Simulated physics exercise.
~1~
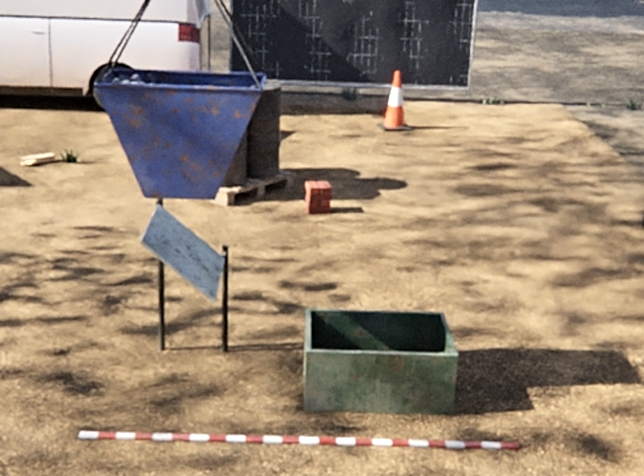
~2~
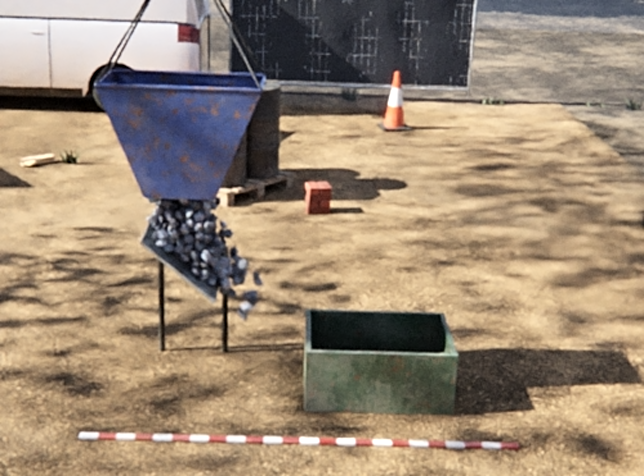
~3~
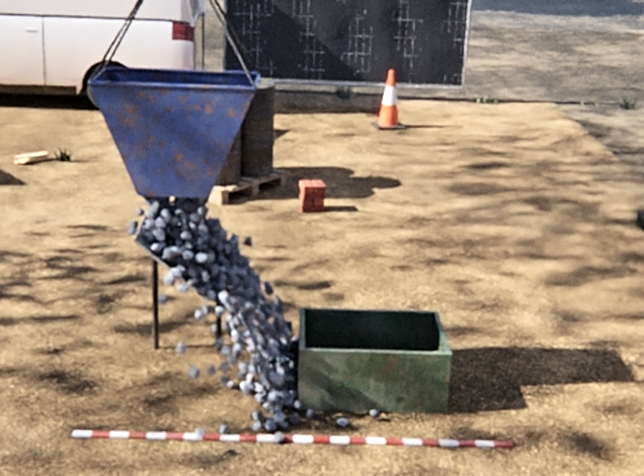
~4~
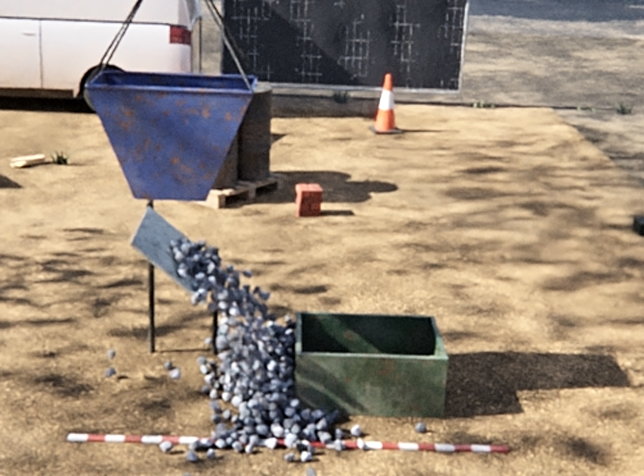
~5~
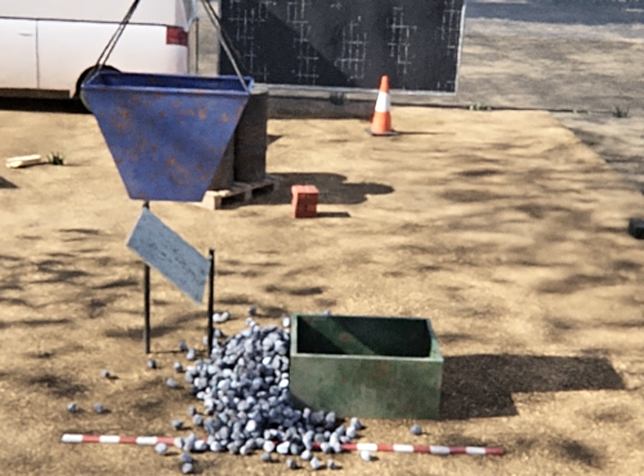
A blue hopper drops grey stones down a sloping plate, and they pile beside the green bin.
